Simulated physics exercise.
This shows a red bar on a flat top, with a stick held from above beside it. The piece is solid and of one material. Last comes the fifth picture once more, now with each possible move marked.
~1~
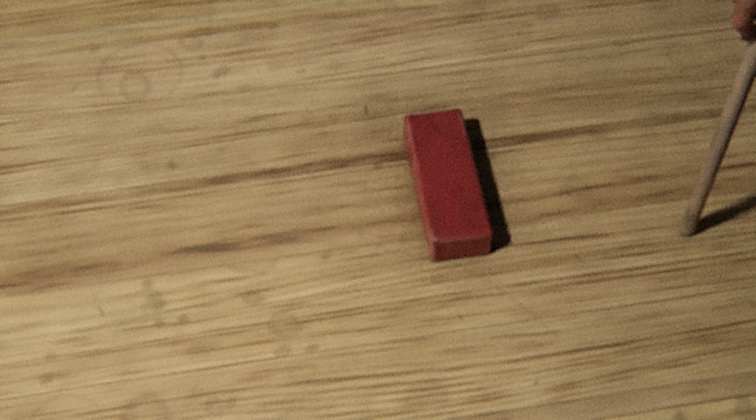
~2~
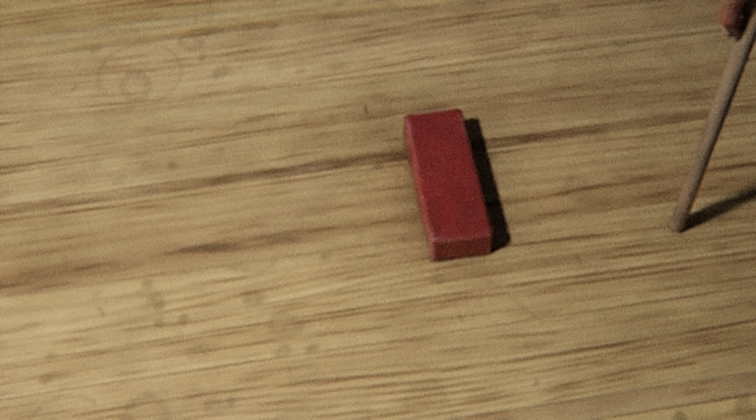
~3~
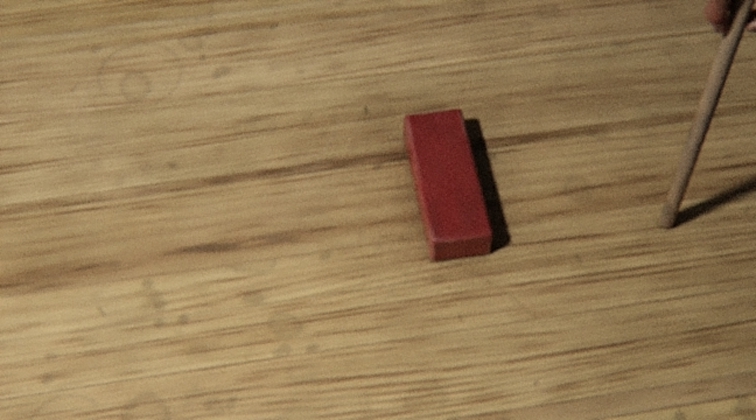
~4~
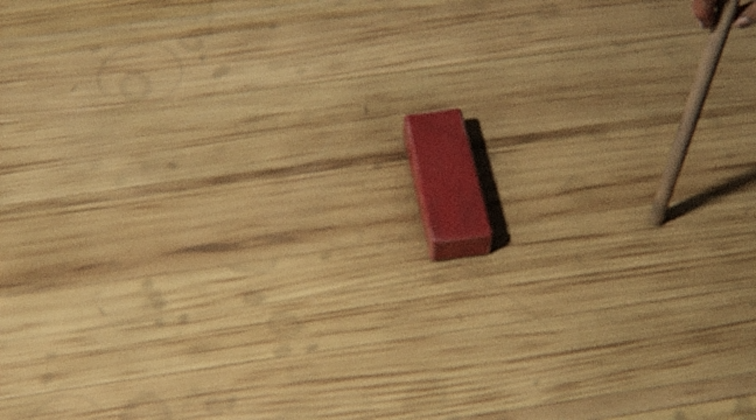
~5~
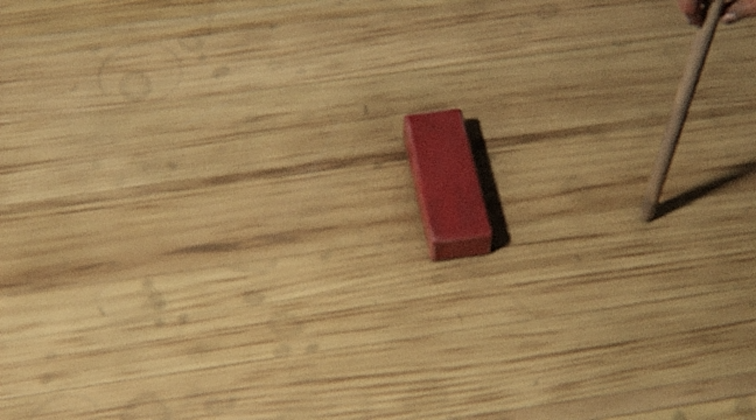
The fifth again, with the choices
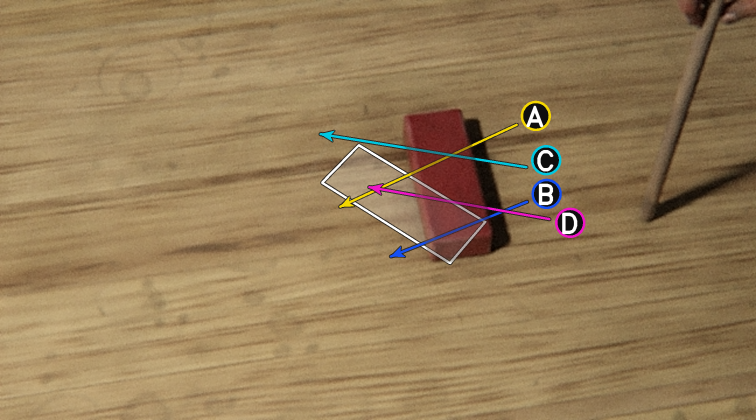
A red bar lies still while a hand slowly moves a stick left toward it.
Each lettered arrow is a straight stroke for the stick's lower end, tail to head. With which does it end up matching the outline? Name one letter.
C.
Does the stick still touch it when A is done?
At the end, yes.
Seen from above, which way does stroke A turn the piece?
It turns anticlockwise.
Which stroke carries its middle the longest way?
That is D.
On the marked copy, A from (517, 125) to (340, 207); B from (527, 202) to (391, 256); C from (526, 167) to (321, 134); D from (550, 219) to (369, 187).
With C. Early on, foot of the stick (451, 156), piece (433, 172).
Further on, foot of the stick (376, 144), piece (405, 179).
At the end, foot of the stick (321, 135), piece (403, 181); it fills the outline.
As for the rest, A leaves the piece out of the outline, at (382, 220); B leaves the piece out of the outline, at (398, 171); D leaves the piece out of the outline, at (347, 141).
